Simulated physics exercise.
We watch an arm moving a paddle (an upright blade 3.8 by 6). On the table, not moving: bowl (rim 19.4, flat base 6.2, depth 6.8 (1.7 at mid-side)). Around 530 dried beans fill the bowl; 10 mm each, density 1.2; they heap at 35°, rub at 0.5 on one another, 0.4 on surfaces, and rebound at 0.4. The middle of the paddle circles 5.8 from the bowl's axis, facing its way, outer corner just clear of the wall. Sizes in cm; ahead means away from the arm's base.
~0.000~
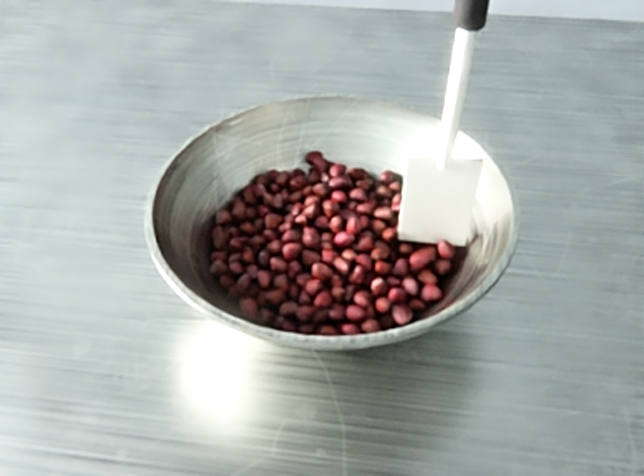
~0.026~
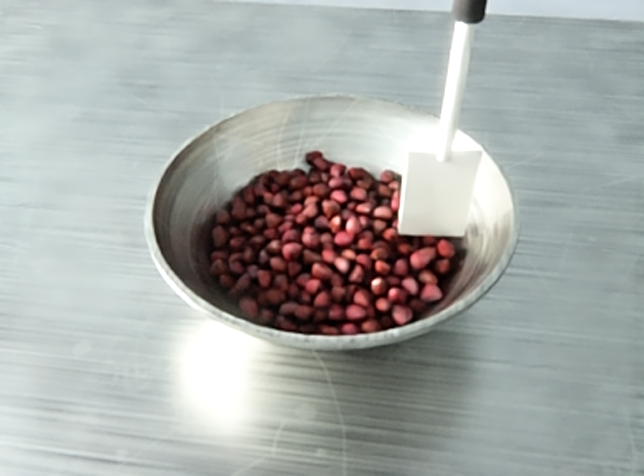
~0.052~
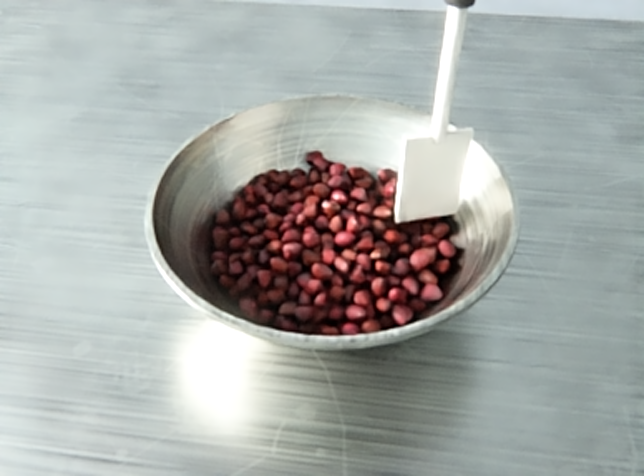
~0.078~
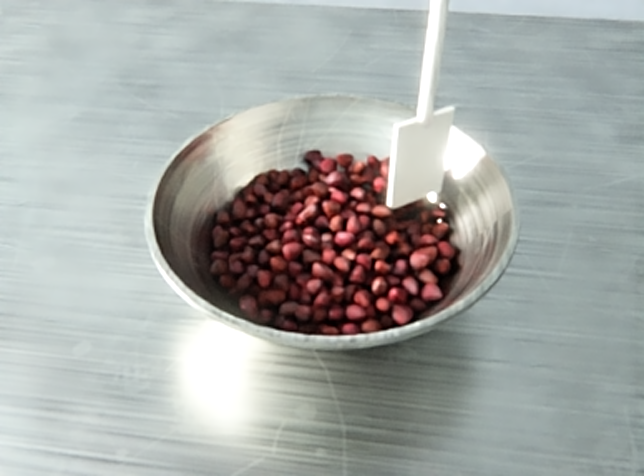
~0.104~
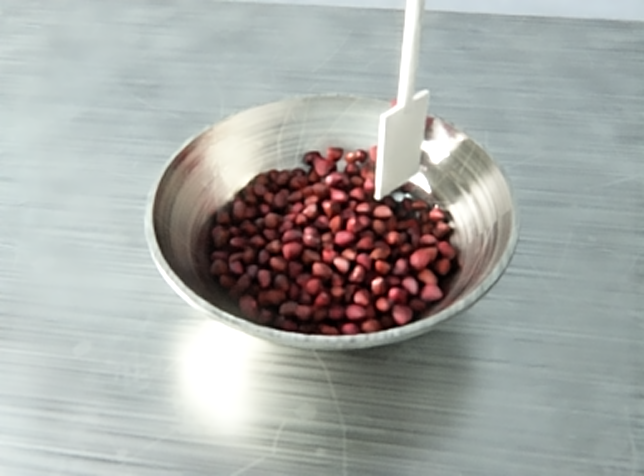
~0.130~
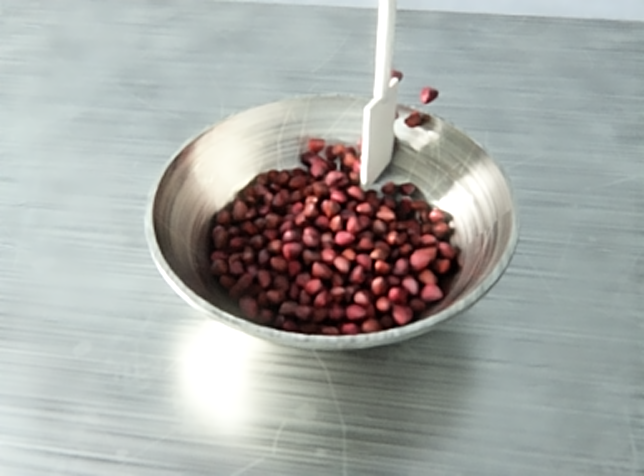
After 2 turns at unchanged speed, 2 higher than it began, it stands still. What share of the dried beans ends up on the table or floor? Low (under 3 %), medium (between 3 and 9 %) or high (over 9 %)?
On the table or floor the share is low, under 3 %.
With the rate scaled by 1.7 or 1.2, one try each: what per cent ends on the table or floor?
Some 5 and 5 per cent.
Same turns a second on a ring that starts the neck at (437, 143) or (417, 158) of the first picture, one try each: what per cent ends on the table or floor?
Some 5 and 5 per cent.
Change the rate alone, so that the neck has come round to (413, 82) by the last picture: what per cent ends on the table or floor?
Some 0 per cent.
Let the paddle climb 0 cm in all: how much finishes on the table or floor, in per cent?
About 10 per cent.
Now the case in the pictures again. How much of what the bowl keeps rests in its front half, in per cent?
About 50 per cent.
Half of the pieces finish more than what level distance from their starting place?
About 0 cm.
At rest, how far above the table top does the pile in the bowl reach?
Some 5.0 cm.
By 0.55 s, 323° round, highest piece 7 above the table; 521 in the bowl, 5 on the table or floor.
By 0.97 s, 220° round, highest piece 5 above the table; 521 in the bowl, 5 on the table or floor.
By 1.38 s, 0° round, highest piece 5 above the table; 521 in the bowl, 5 on the table or floor.
By 2.08 s, 0° round, highest piece 5 above the table; 521 in the bowl, 5 on the table or floor.
Final count, 521 in the bowl, 5 on the table or floor. That is 1 % on the table or floor.
